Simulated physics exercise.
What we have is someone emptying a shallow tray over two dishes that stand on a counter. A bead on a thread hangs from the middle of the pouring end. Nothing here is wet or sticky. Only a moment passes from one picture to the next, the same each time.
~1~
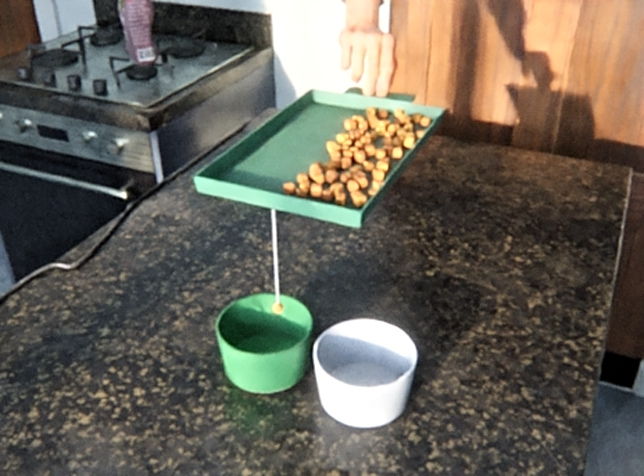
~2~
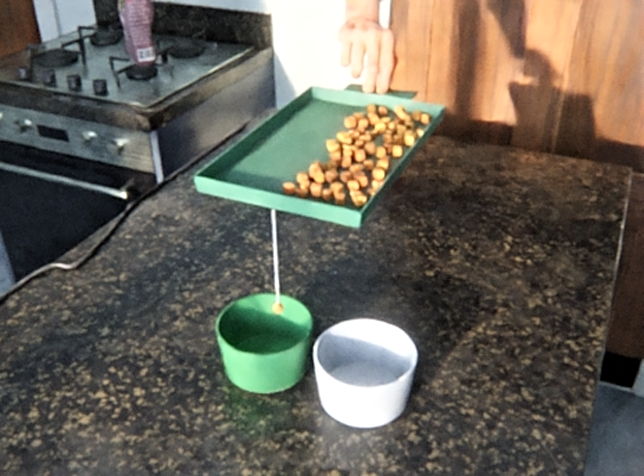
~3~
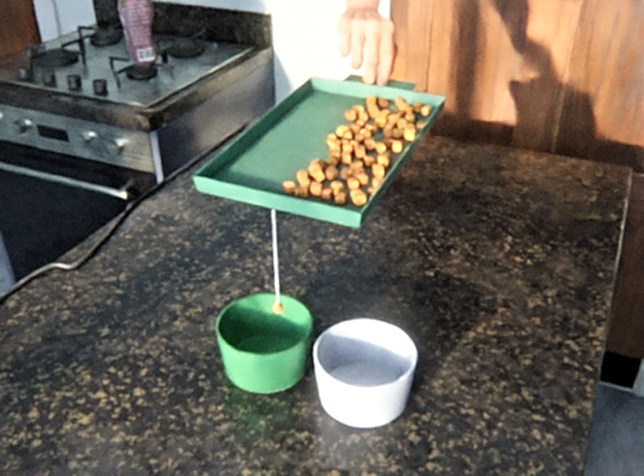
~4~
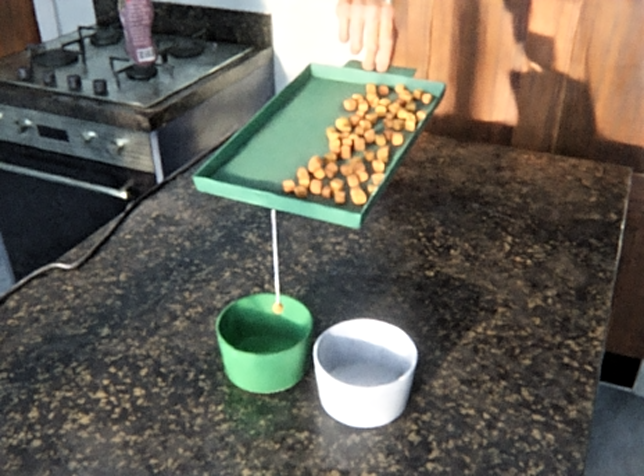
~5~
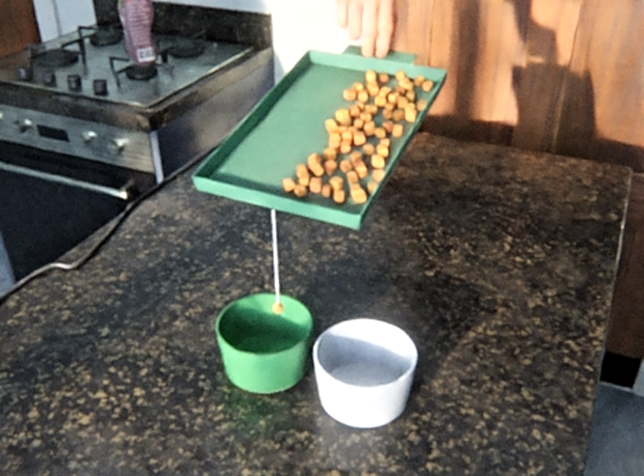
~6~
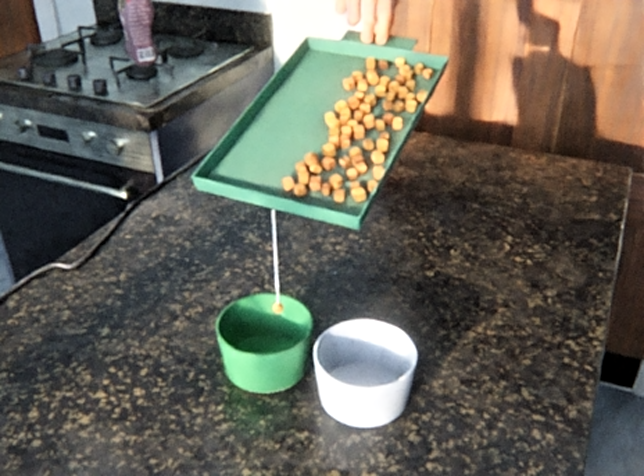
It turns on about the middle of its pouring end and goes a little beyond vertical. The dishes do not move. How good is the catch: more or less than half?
They take less than half between them.
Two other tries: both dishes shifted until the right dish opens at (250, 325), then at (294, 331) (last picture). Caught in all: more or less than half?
First the smaller part, then under half.
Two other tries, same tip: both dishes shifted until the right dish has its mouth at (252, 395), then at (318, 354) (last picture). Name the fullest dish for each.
First right, then the right-hand dish.
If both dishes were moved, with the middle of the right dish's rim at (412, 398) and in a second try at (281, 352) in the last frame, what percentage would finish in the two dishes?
Near 60 % and 50 %.
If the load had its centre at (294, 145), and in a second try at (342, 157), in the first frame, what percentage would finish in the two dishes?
Near 20 % and 30 %.
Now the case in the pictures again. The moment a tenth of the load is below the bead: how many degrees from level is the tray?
Near 115 degrees.
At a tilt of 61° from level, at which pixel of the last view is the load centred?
Near (322, 184).
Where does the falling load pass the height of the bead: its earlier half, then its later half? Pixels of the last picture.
Early half (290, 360), late half (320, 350).
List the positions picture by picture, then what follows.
In the first frame, corners of the pouring end (197, 176) and (359, 211), level; middle of the load (370, 150), brown sugar cubes; left dish (243, 369); right dish (345, 403); bead on its thread (278, 308).
In the second frame, corners of the pouring end (197, 176) and (359, 211), level; middle of the load (370, 148).
In the third frame, corners of the pouring end (196, 176) and (359, 212), tipped barely, level across its low end; middle of the load (370, 143).
In the fourth frame, corners of the pouring end (196, 176) and (359, 213), tipped a little, level across its low end; middle of the load (370, 136).
In the fifth frame, corners of the pouring end (195, 176) and (358, 214), tipped a little, level across its low end; middle of the load (370, 129).
In the sixth frame, corners of the pouring end (194, 176) and (358, 216), tipped clearly, level across its low end; middle of the load (370, 122); left dish (243, 369); right dish (345, 403).
Just after the last frame, tray tipped steeply; almost all on the tray; just a few in the air.
A moment on, tray tipped past a quarter turn; almost all on the tray; just a few in the right dish; about a tenth outside both.
Further on, tray tipped past a quarter turn; about a tenth in the right dish; about a tenth in the left dish; roughly two thirds outside both.
When it is over, tray tipped past a quarter turn; about a tenth in the right dish; about a tenth in the left dish; roughly two thirds outside both.
